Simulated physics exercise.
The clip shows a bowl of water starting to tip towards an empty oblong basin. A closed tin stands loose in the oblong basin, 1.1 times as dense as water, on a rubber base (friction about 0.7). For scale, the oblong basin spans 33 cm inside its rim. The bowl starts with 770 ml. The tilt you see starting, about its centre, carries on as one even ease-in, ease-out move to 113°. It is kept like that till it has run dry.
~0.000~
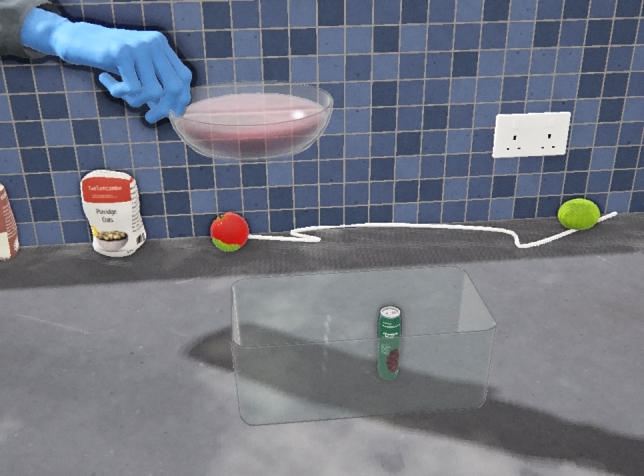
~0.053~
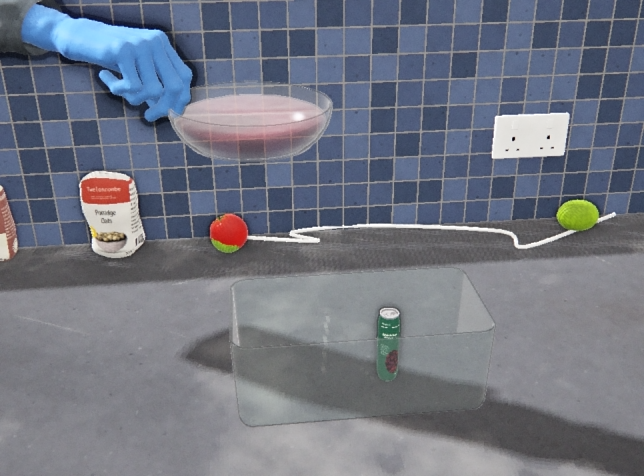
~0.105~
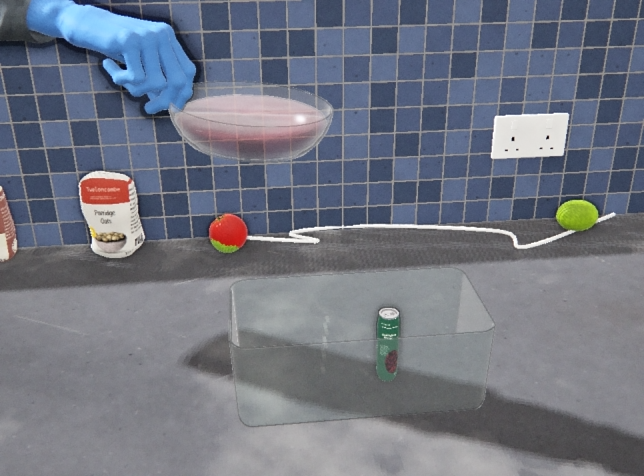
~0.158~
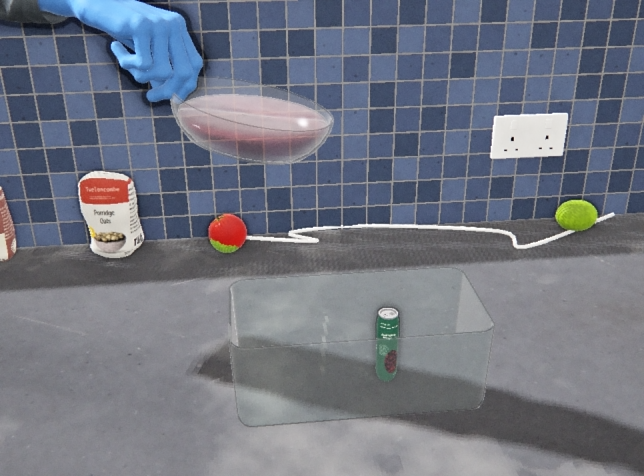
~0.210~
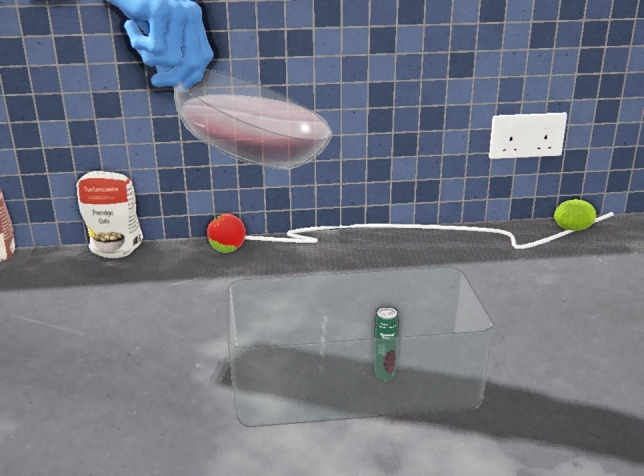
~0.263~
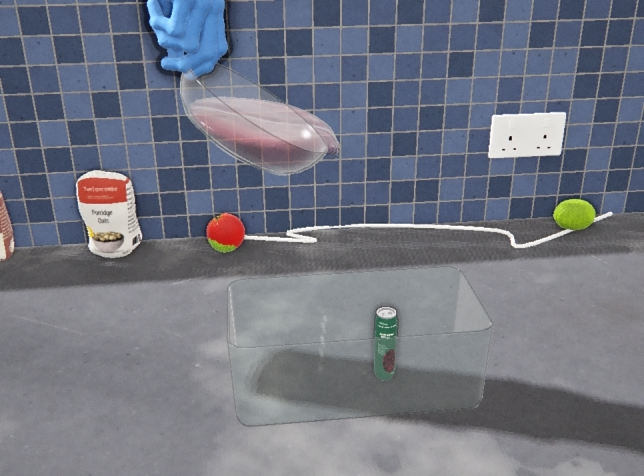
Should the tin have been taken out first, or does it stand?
It keeps standing.
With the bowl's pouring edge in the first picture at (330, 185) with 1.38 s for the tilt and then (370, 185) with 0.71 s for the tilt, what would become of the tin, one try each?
First it stays up; then it stays up.
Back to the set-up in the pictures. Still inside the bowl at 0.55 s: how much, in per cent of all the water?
Some 1 per cent.
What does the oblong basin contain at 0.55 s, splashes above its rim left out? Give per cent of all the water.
About 40 per cent.
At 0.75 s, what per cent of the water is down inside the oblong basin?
Near 94 in a hundred.
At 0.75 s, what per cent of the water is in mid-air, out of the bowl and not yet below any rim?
About 6 per cent.
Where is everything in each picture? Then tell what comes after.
In the first picture, it leans 0°; its right rim is at (331, 100); the water meets the walls at (174, 115) and (327, 109); the oblong basin's rim runs from (232, 313) to (480, 296); the tin's top is at (390, 315).
In the second picture, it leans 2°; its right rim is at (331, 103); the water meets the walls at (174, 115) and (326, 112).
In the third picture, it leans 6°; its right rim is at (331, 109); the water meets the walls at (175, 112) and (326, 116).
In the fourth picture, it leans 13°; its right rim is at (332, 119); the water meets the walls at (177, 108) and (328, 119).
In the fifth picture, it leans 23°; its right rim is at (330, 132); the water meets the walls at (182, 106) and (321, 121); 1 per cent is over the edge.
In the sixth picture, it leans 34°; its right rim is at (325, 147); the water meets the walls at (189, 106) and (303, 124); 10 per cent is over the edge.
After 0.55 s the tilt is 99° and 1 per cent is still to pour; the tin stands where it began.
After 0.75 s the tilt is 113° and 0 per cent is still to pour; the tin stands where it began.
After 0.97 s the tilt is 113° and 0 per cent is still to pour; the tin stands where it began.
After 1.21 s the tilt is 113° and 0 per cent is still to pour; the tin stands where it began.
In the end the tin stands where it began.
